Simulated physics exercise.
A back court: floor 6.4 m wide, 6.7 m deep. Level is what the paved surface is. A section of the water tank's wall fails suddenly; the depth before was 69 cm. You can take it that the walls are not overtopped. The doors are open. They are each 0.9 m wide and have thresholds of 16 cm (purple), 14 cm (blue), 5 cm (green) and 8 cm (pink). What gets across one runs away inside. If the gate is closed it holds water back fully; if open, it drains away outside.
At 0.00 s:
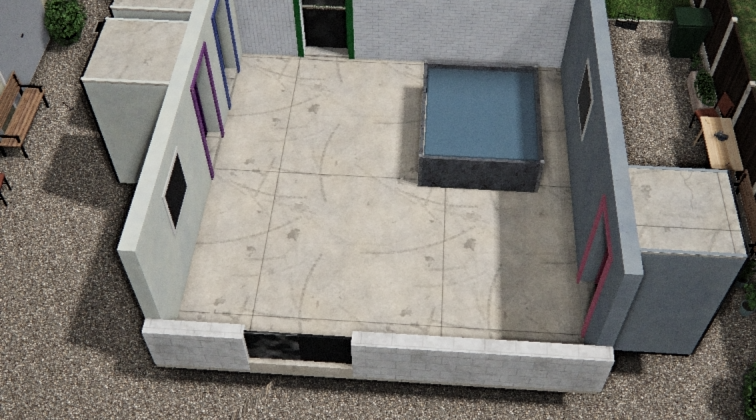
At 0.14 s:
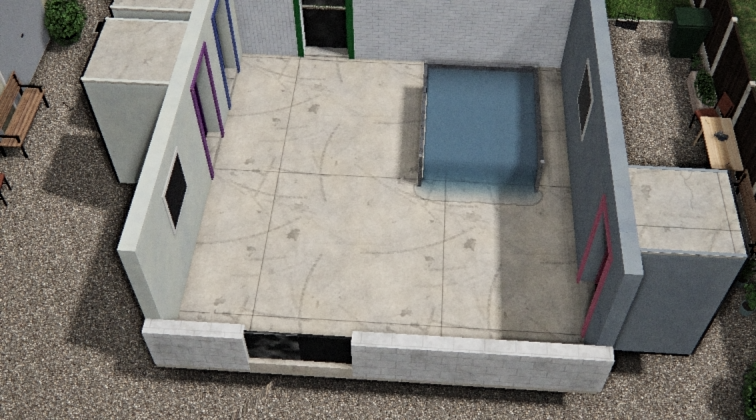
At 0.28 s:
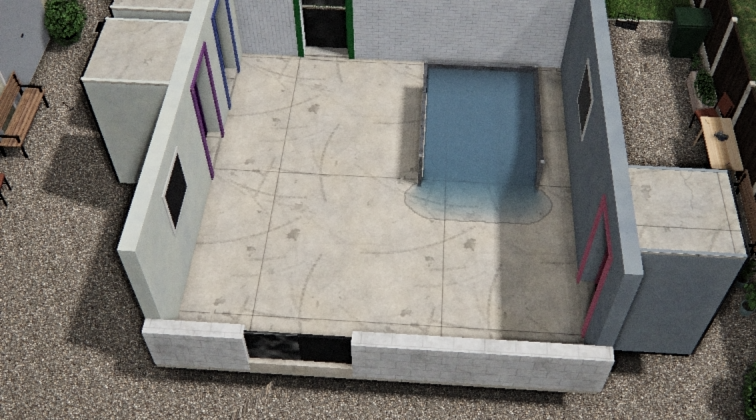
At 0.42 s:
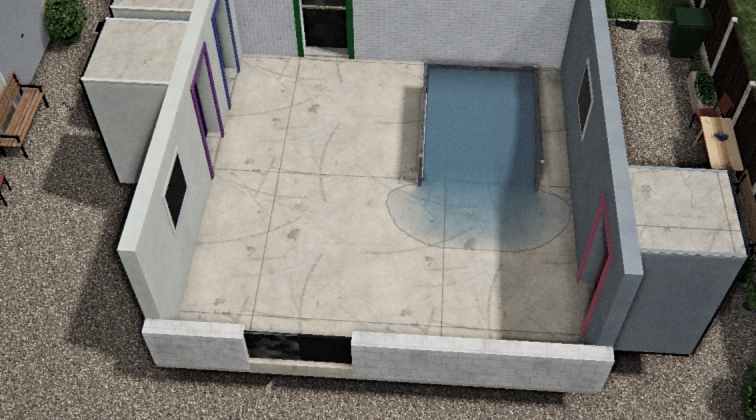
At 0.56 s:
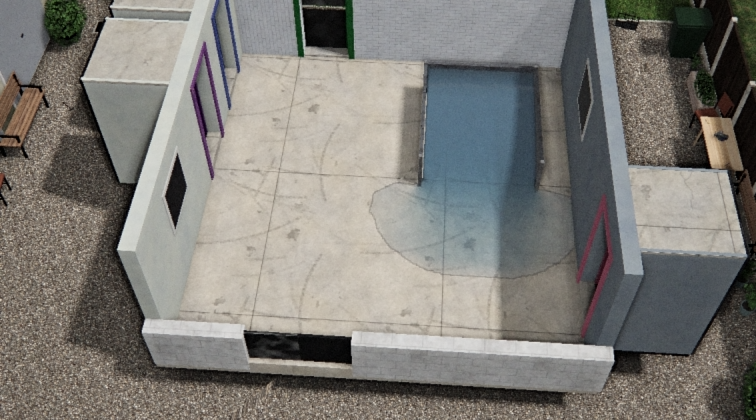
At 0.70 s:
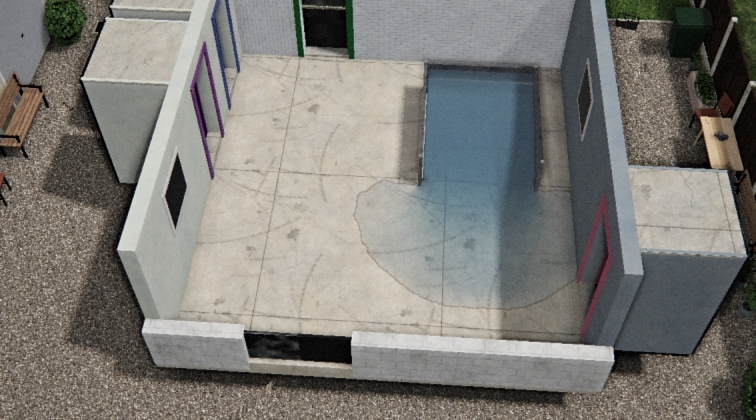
Blue water spills from a raised rectangular tank at the back right of a pale, walled court, seen from high above by a still camera. Purple and blue door surrounds line the left wall, a green one stands at the back and a pink one at right, with gravel outside. The tank's near wall gives way, and the water spreads forward and sideways across the floor in a widening, rounded sheet.
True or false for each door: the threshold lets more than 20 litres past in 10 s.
Purple door false, blue door false, green door true, pink door true.
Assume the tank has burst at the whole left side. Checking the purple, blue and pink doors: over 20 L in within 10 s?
The purple door comes out more than that, the blue door more than that and the pink door more than that.
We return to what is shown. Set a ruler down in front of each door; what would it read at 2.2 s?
You'd get purple at 0 cm, blue at 0 cm, green at 0 cm, and pink at 15 cm.
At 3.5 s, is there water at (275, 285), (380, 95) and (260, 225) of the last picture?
Status of the three spots: Inundated, free of it, free of it.
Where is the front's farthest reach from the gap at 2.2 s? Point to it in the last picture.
That's around (241, 348) in the last picture.
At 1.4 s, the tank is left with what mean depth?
37 cm.
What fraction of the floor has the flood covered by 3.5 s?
Wet share: About 45 %.
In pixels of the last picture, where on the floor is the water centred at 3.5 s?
The water's centre sits at about (435, 262).
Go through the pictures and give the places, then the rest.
In the first picture, the water tank at (481, 113) is whole and still, 69 cm deep.
In the second picture, the front is at (539, 193), 1.1 m from the gap at (479, 179); 0.4 m2 of floor is under water; 69 cm left at the back of the water tank.
In the third picture, water pours out at (478, 180) and has run 1.3 m, to (547, 207); typically 12 cm deep outside, 69 cm at the water tank's back.
In the fourth picture, water pours out at (478, 181) and has run 1.6 m, to (401, 223); typically 10 cm deep outside, 69 cm at the water tank's back.
In the fifth picture, the front is at (557, 258), 2.0 m from the gap at (478, 181); 5.0 m2 of floor is under water; 67 cm left at the back of the water tank.
In the sixth picture, the front is at (444, 300), 2.5 m from the gap at (478, 181); 7.1 m2 of floor is under water; 59 cm left at the back of the water tank.
After 1.4 s water covers 35 % of the floor and is deepest (38 cm) near (581, 369); purple door not reached, blue door not reached, green door not reached, pink door 11 cm at the sill, 0 L in.
After 2.2 s water covers 40 % of the floor and is deepest (47 cm) near (581, 369); purple door not reached, blue door not reached, green door not reached, pink door 15 cm at the sill, 8 L in.
After 3.5 s water covers 45 % of the floor and is deepest (32 cm) near (172, 344); purple door not reached, blue door not reached, green door not reached, pink door 25 cm at the sill, 120 L in.
After 6.0 s water covers 75 % of the floor and is deepest (18 cm) near (172, 344); purple door 9 cm at the sill, 0 L in, blue door 5 cm at the sill, 0 L in, green door not reached, pink door 11 cm at the sill, 215 L in.
After 10.0 s water covers 100 % of the floor and is deepest (15 cm) near (448, 64); purple door 7 cm at the sill, 0 L in, blue door 11 cm at the sill, 0 L in, green door 12 cm at the sill, 71 L in, pink door 5 cm at the sill, 220 L in.
